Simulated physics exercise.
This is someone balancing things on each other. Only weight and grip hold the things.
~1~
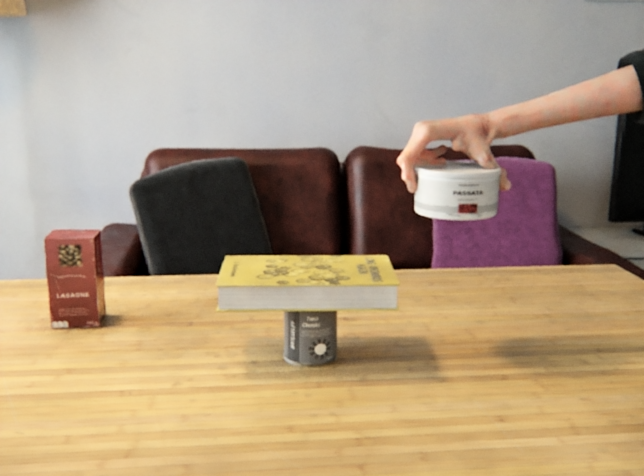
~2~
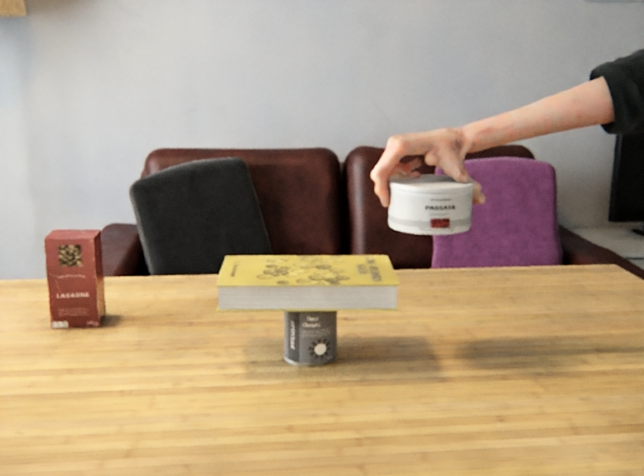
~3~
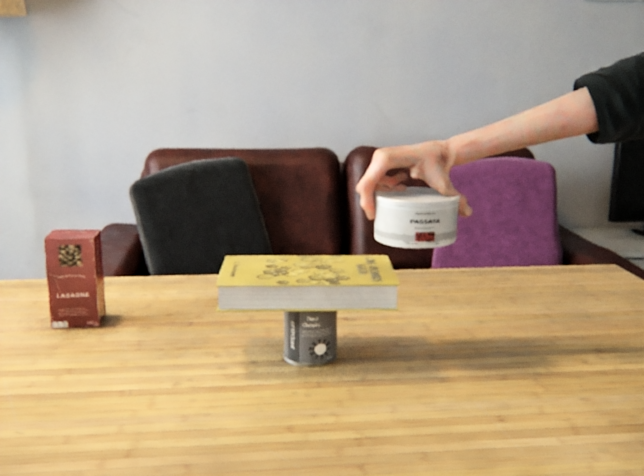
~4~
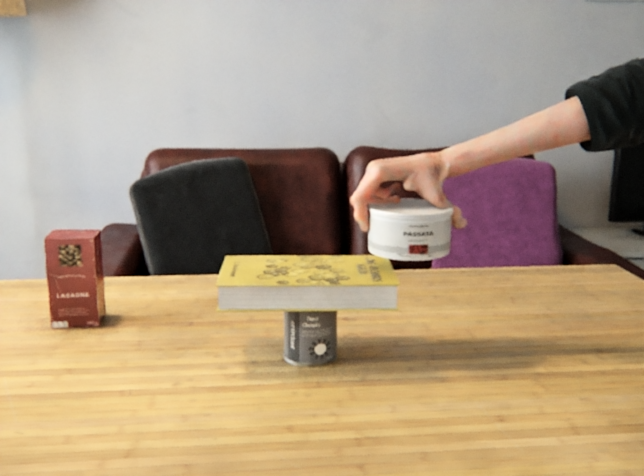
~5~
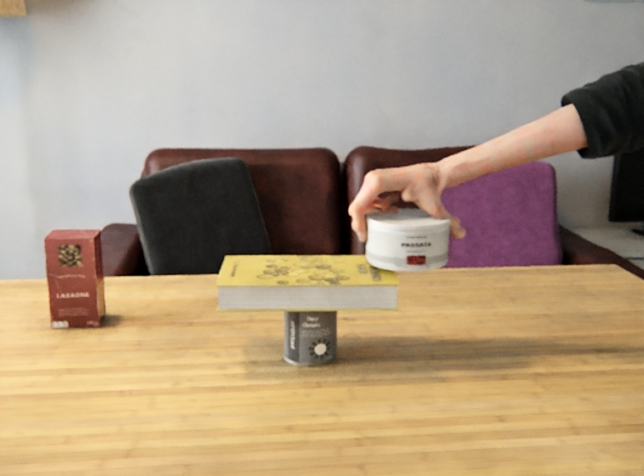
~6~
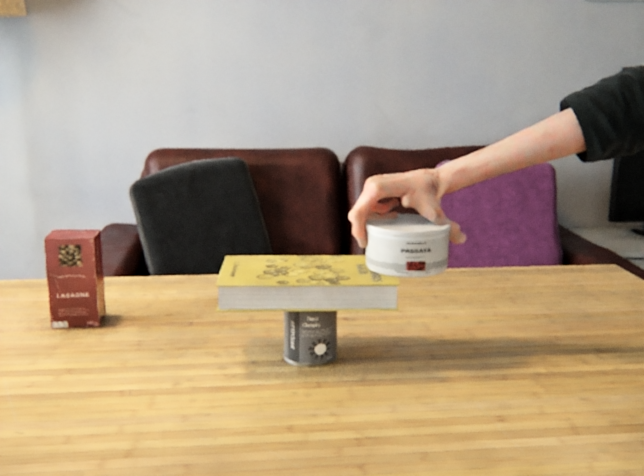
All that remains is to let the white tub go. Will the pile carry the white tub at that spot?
Outcome: The pile comes apart.
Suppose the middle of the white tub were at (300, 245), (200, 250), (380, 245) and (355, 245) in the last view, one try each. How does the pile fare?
First try: It stays up; second try: It comes apart; third try: It holds; fourth try: It stays up.
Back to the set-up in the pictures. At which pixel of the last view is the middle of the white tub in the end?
Around (502, 330).
Then, 0.30 s after the last picture, white tub now fallen.
Then, 0.50 s after the last picture, things are still on the move.
At rest, fallen, white tub; the other 3 in place. Seen from the same camera at the end, white tub near (502, 330). The pile gives way.
